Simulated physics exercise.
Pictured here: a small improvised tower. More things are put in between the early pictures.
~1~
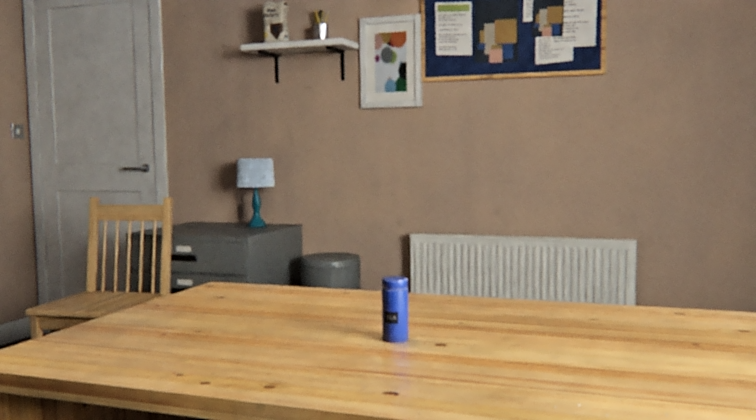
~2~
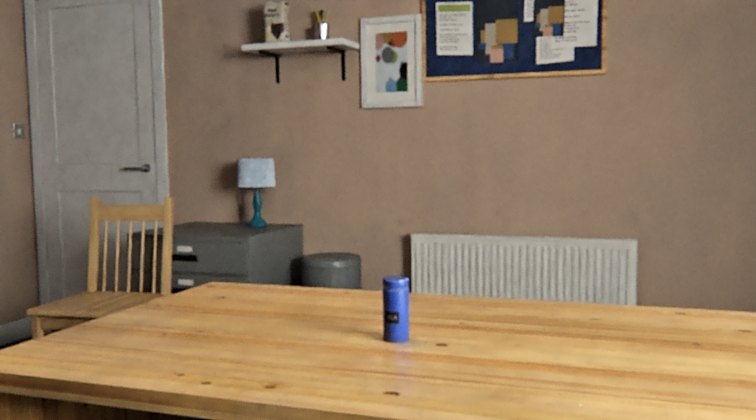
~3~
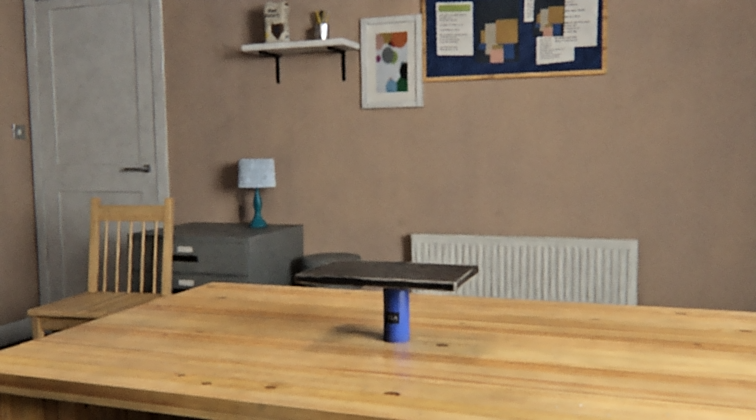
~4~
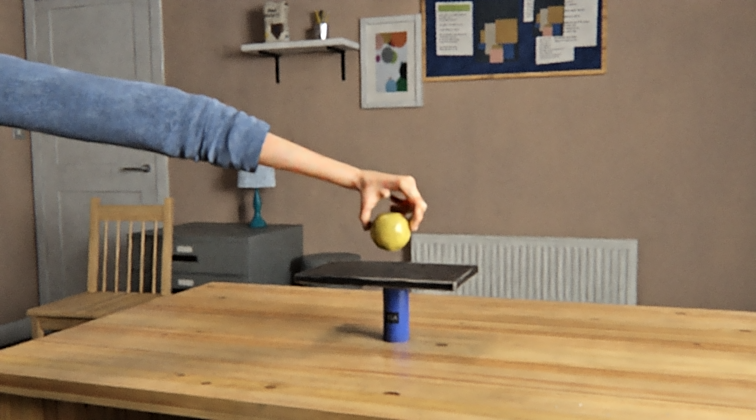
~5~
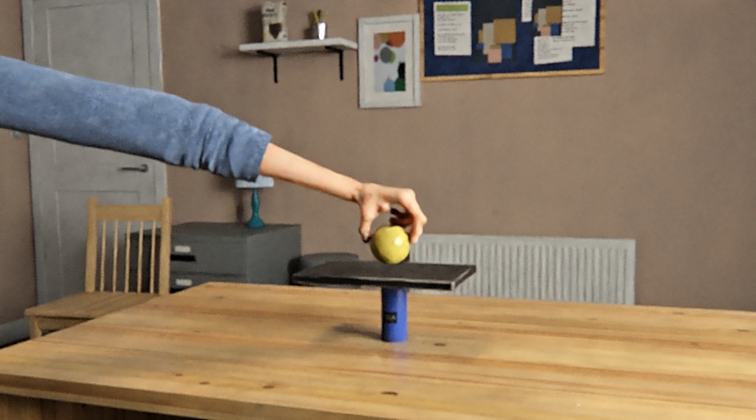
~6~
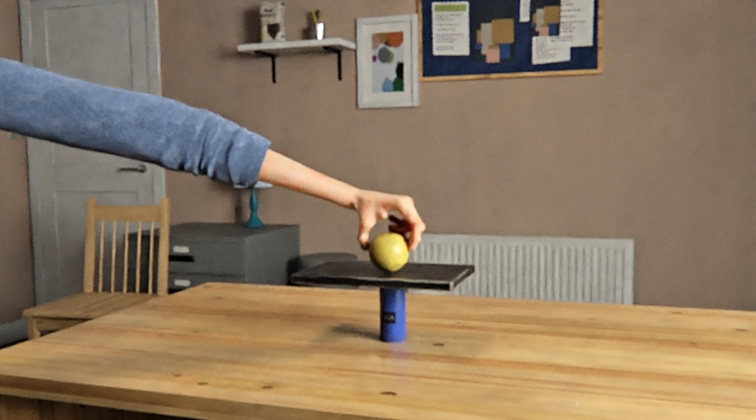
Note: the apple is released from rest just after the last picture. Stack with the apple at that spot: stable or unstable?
The stack is left undisturbed.
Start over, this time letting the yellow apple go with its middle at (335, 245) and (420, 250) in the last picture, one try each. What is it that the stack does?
First release - toppled; second release - upright.
Then, 0.20 s past the last view, nothing moves.
Then, 0.40 s past the last view, yellow apple resting near (389, 252).
Finally, all 3 still in place. Final places as the last picture's camera would see them, yellow apple near (389, 252). The stack stays up.
